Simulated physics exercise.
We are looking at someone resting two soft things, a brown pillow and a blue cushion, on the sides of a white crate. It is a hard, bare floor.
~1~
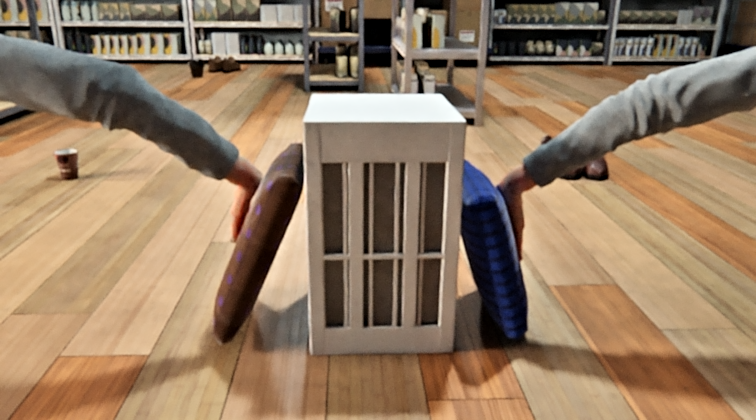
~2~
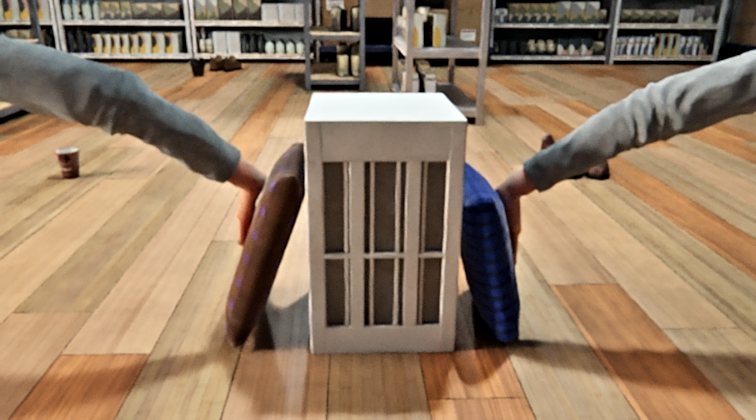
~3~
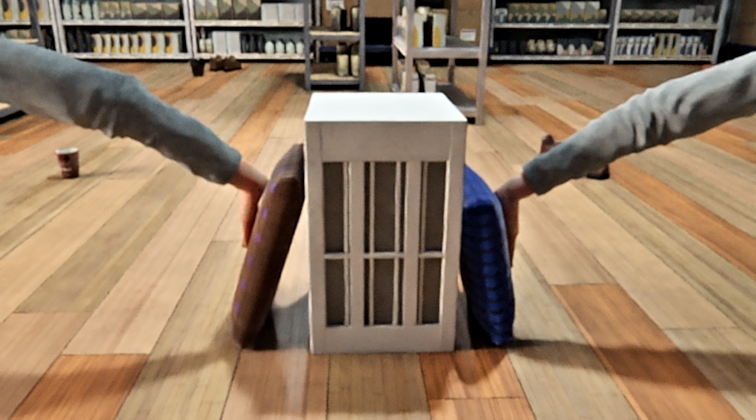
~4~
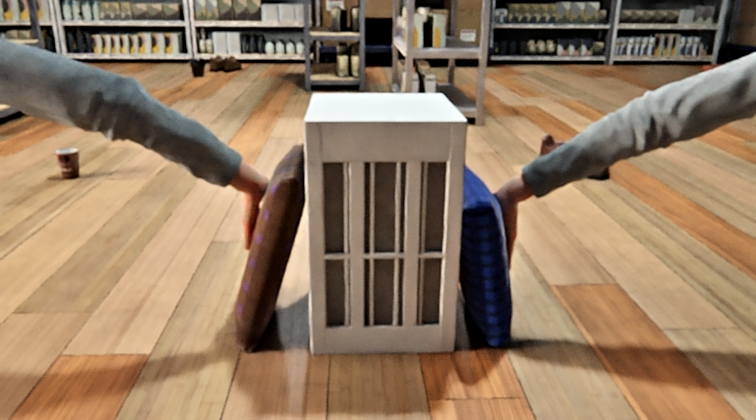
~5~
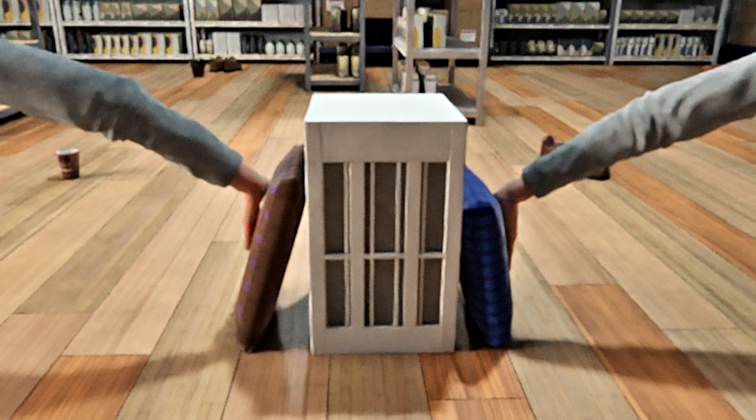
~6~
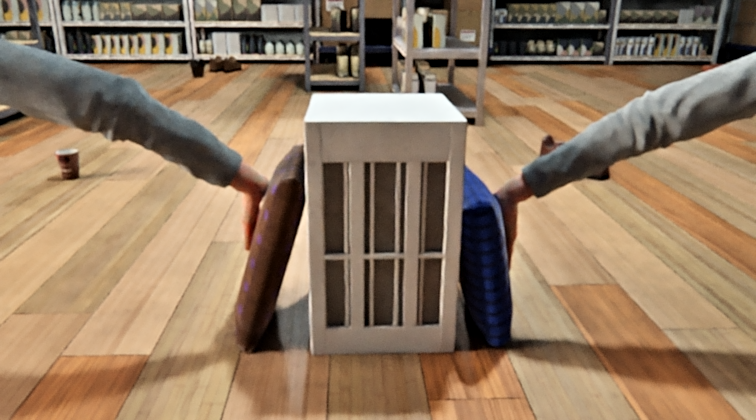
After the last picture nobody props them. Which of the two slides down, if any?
The brown pillow holds its lean and the blue cushion remains propped up.
Then, 0.34 s past the final frame, pillow still up near (276, 243); cushion still up near (477, 250).
When it is over, pillow still up near (276, 243); cushion still up near (476, 250). The brown pillow remains propped up and the blue cushion keeps leaning.
